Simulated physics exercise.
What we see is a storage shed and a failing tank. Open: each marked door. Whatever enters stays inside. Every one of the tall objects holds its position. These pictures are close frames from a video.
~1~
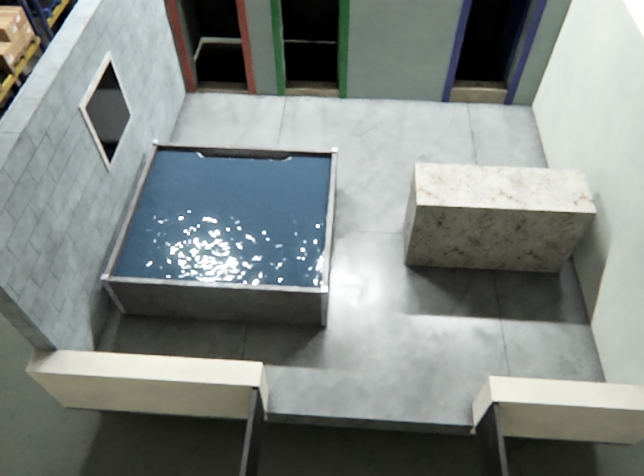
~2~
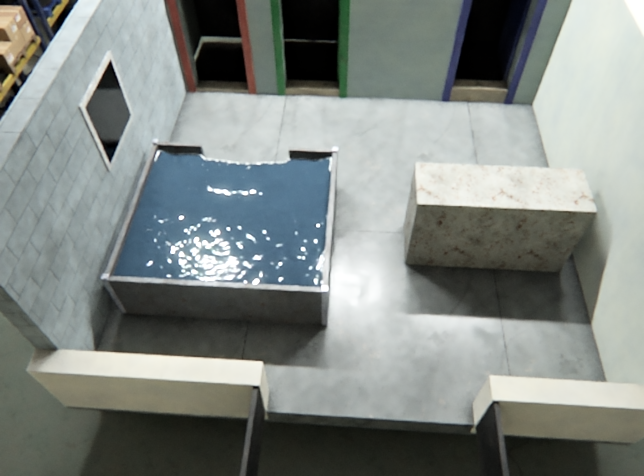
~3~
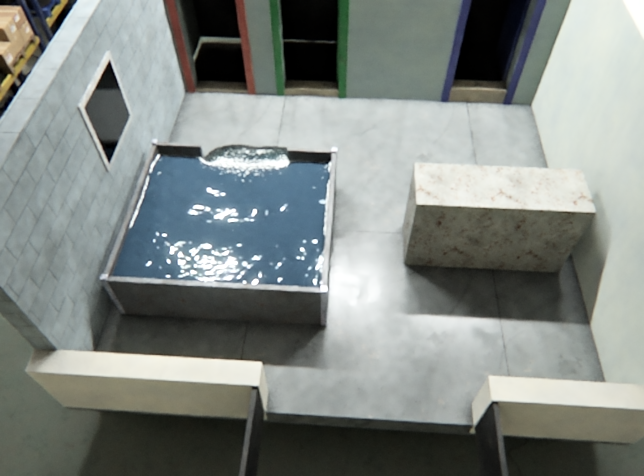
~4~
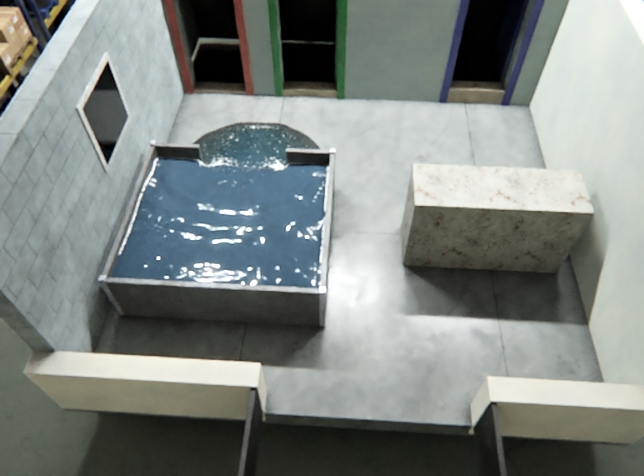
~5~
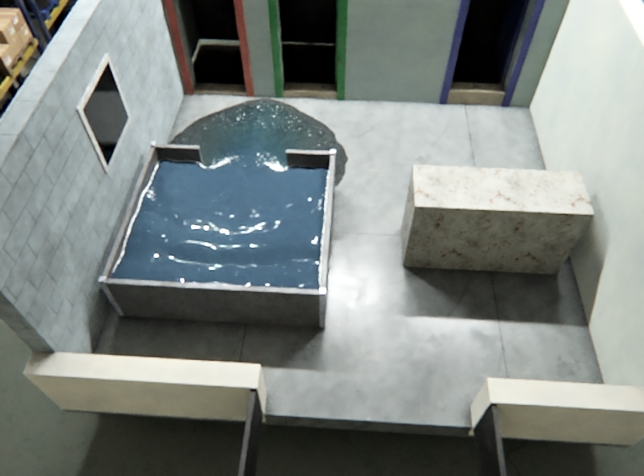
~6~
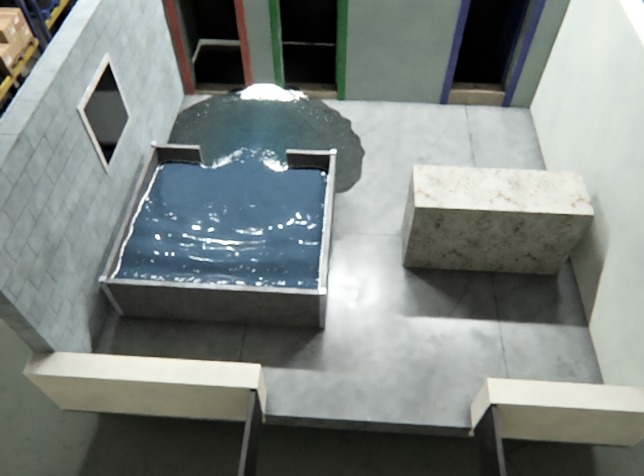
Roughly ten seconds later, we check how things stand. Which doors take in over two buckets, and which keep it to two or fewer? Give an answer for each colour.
The blue door keeps it to two or fewer; the green door takes in over two; the red door takes in over two.
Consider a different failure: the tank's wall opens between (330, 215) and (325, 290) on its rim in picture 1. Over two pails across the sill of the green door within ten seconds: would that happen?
Then: The green door falls short.
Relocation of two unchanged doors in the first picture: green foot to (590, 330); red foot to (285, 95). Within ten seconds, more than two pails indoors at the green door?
Green: Comes in low.
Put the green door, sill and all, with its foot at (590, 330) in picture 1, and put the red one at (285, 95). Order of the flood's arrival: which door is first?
I'd name the red one.
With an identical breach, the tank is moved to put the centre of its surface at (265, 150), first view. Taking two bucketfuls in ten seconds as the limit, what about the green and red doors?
So here's how it goes: The green door clears the threshold, and the red door clears the threshold.
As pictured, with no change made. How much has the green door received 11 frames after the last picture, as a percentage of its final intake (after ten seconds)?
Share at that point: Roughly 50 %.
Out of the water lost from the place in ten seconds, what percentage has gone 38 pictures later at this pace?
I'd say about 85 per cent.
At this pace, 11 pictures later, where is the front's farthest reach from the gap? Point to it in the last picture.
The front should reach about (521, 108).
A moment on, water covers 30 % of the floor; the blue door not reached, the green door over two buckets in, the red door over two buckets in.
Next, water covers 35 % of the floor; the blue door wet at the sill, nothing in, the green door far over two buckets in, the red door far over two buckets in.
Then, water covers 50 % of the floor; the blue door wet at the sill, nothing in, the green door far over two buckets in, the red door far over two buckets in.
Later, water covers 70 % of the floor; the blue door wet at the sill, nothing in, the green door far over two buckets in, the red door far over two buckets in.
In the end, water covers 95 % of the floor; the blue door wet at the sill, nothing in, the green door far over two buckets in, the red door far over two buckets in.
